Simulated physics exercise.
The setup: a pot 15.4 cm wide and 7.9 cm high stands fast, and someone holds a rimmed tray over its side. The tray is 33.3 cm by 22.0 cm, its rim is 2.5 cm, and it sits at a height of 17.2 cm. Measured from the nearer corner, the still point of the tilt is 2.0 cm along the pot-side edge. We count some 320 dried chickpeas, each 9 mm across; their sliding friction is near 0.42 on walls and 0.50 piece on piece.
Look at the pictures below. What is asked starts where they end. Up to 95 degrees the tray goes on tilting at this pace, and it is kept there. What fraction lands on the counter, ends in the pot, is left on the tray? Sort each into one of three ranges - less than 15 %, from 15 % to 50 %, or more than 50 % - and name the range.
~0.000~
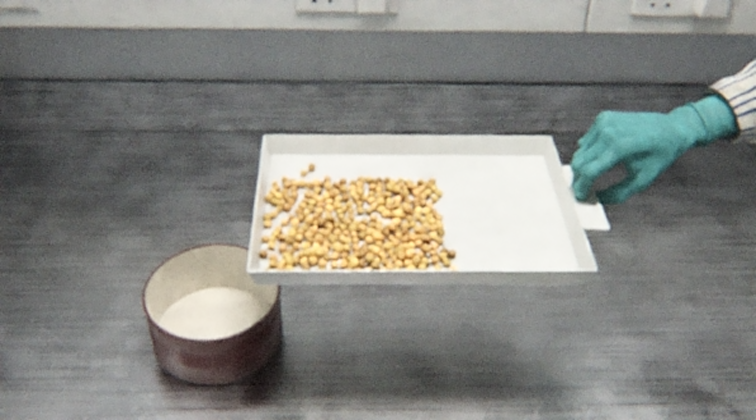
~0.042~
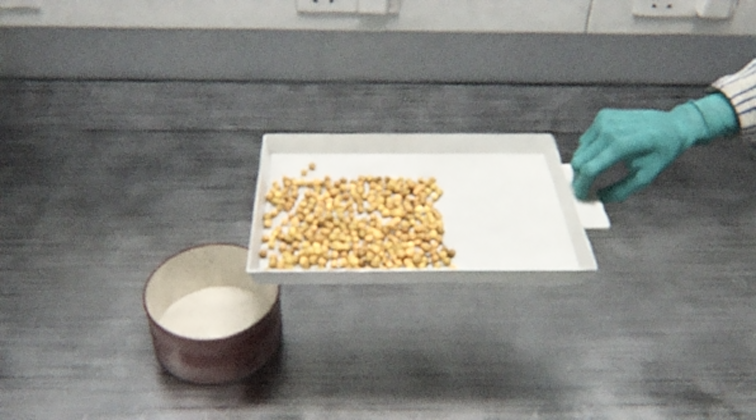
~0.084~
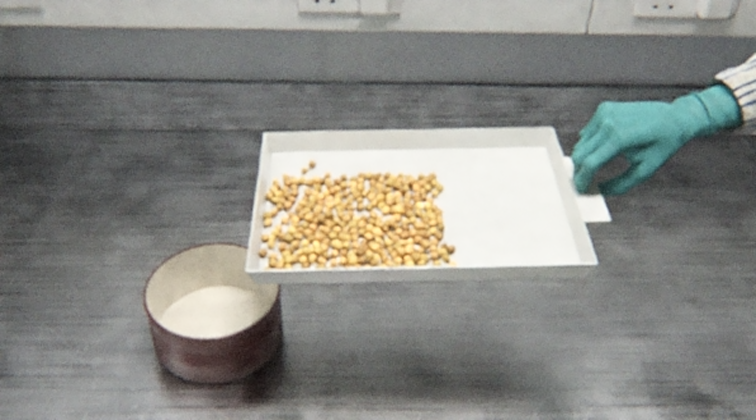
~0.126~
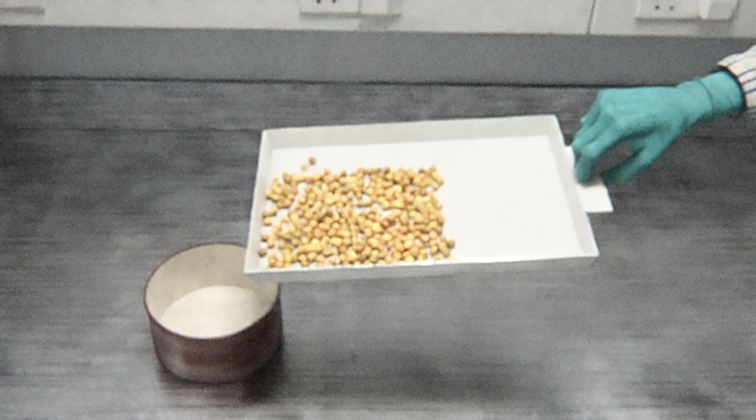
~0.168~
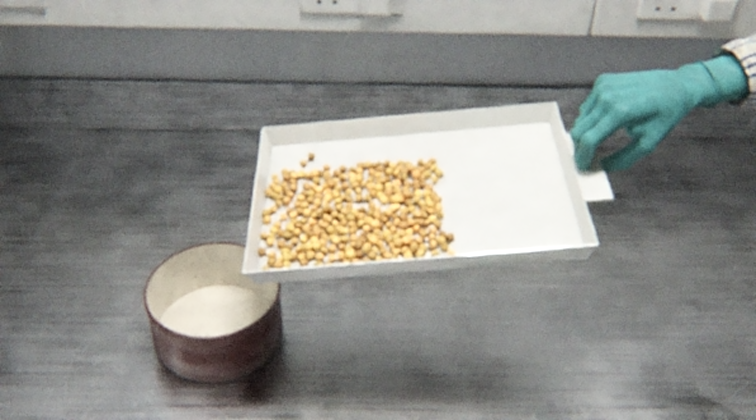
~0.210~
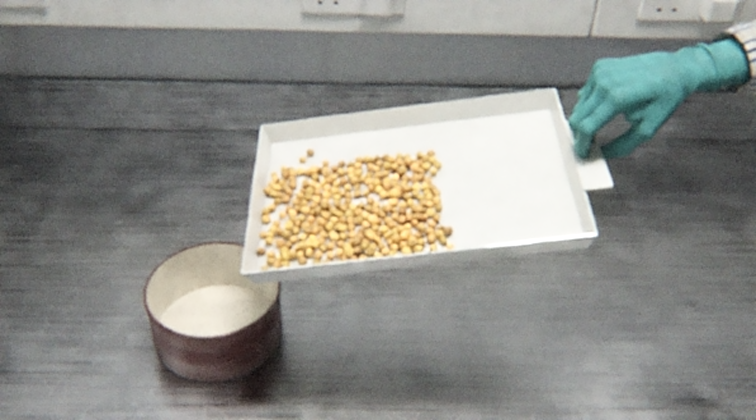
Ranges: Counter: More than 50 %; pot: From 15 % to 50 %; left on the tray: Less than 15 %.
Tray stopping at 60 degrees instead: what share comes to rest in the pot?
0 %.
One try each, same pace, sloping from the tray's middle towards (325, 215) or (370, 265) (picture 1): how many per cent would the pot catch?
That would be close to 65 per cent, then close to 0 per cent.
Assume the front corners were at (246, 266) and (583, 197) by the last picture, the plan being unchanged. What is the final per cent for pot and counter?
Per cent by place - pot 70, counter 30.
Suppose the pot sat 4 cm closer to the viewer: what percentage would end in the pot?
Expect something close to 75 per cent.
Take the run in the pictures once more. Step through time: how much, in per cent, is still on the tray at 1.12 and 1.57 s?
In turn: 95, 10.
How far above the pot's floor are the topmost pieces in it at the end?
It stands at some 2.0 cm.
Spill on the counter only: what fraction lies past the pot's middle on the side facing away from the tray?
60 per cent.
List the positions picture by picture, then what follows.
The first frame shows tray tilt 0 degrees, front corners at (255, 267) and (589, 265); middle of the pieces at (356, 224); pot at (212, 289).
The second frame shows tray tilt 1 degrees, front corners at (255, 266) and (588, 264); middle of the pieces at (356, 223).
The third frame shows tray tilt 2 degrees, front corners at (254, 266) and (589, 259); middle of the pieces at (356, 220).
The fourth frame shows tray tilt 5 degrees, front corners at (253, 266) and (589, 250), lowest corner left front; middle of the pieces at (356, 217).
The fifth frame shows tray tilt 8 degrees, front corners at (251, 267) and (589, 240), lowest corner left front; middle of the pieces at (354, 212).
The sixth frame shows tray tilt 11 degrees, front corners at (249, 267) and (588, 230), lowest corner left front; middle of the pieces at (353, 208); pot at (213, 286). Its pace works out near 75 degrees a second.
Then, at 0.75 s, tilt 50 degrees; the tray holds 100 %, the pot 0 %.
Then, at 1.12 s, tilt 78 degrees; the tray holds 95 %, the pot 0 %.
After 1.57 s, tilt 95 degrees; the tray holds 10 %, the pot 20 %.
In the end, at 2.5 s, counter 70 %, pot 30 %, tray 0 %.
